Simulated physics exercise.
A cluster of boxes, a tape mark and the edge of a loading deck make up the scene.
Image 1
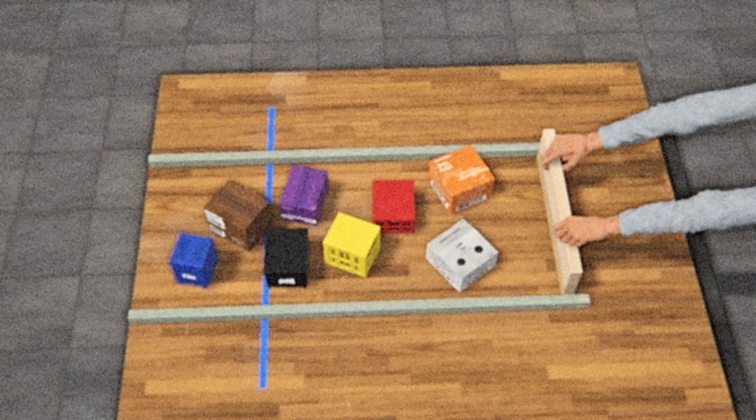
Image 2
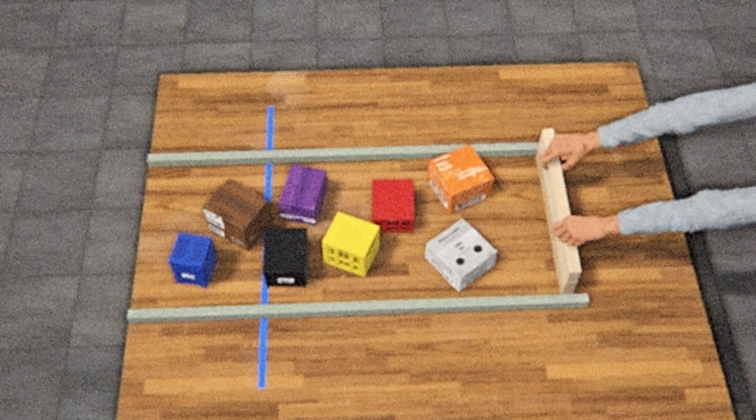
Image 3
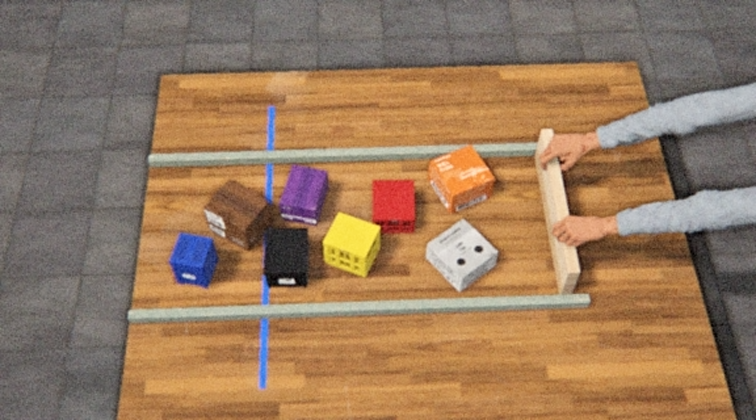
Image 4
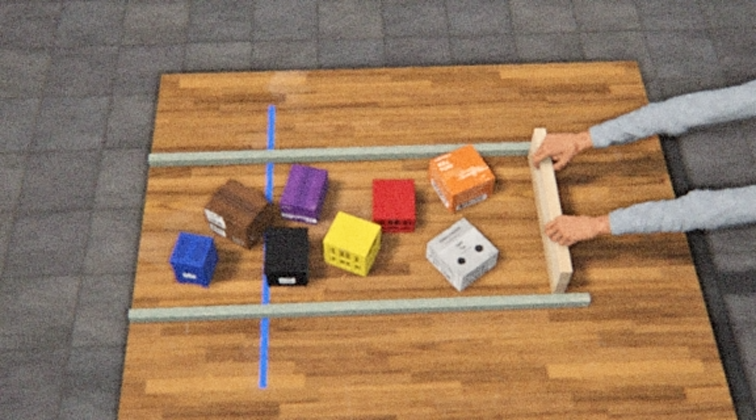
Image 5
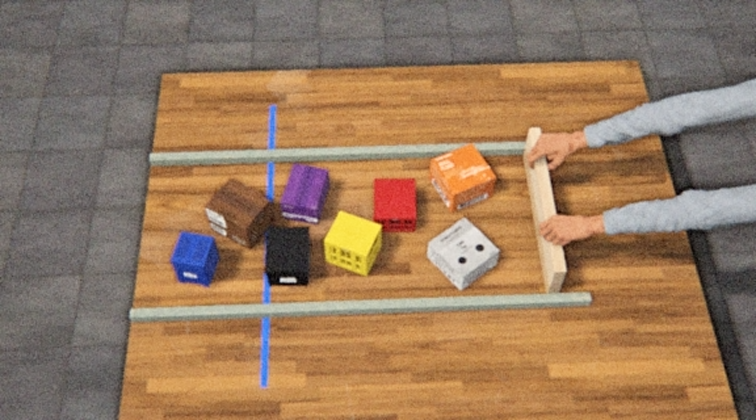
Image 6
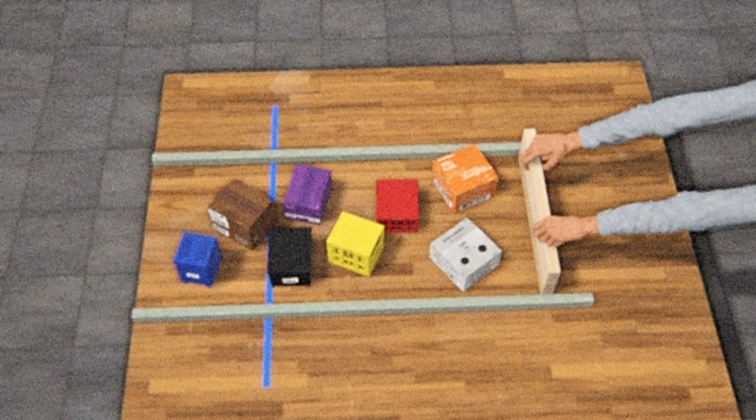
On a wooden deck marked with blue tape, two hands slide a pale plank slightly left between two rails toward a cluster of colourful boxes, which stay in place as a small gap remains between them and the plank.
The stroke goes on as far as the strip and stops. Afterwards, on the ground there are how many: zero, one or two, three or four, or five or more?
On the ground there are one or two.
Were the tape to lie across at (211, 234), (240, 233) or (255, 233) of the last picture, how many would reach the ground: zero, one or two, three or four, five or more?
5 or more; either three or four; either one or two.
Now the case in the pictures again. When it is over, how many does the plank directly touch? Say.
The count in contact is 2.
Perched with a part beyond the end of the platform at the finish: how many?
That'd be 2.
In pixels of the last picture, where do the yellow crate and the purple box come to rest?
Yellow crate: (197, 256); purple box: (195, 178).
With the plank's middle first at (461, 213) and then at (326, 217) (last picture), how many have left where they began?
Moved so far: 3, then 8.
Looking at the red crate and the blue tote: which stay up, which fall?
The red crate stays put and the blue tote drops away.
Soon after, none off yet; blue tote at rest near (199, 260); brown parcel at rest near (243, 214); black tote at rest near (291, 258).
Then, none off yet; blue tote at rest near (199, 260); brown parcel moved a little near (231, 210); black tote moved about its own width near (246, 262).
At rest, the number that fall off is one or two; fallen, blue tote.
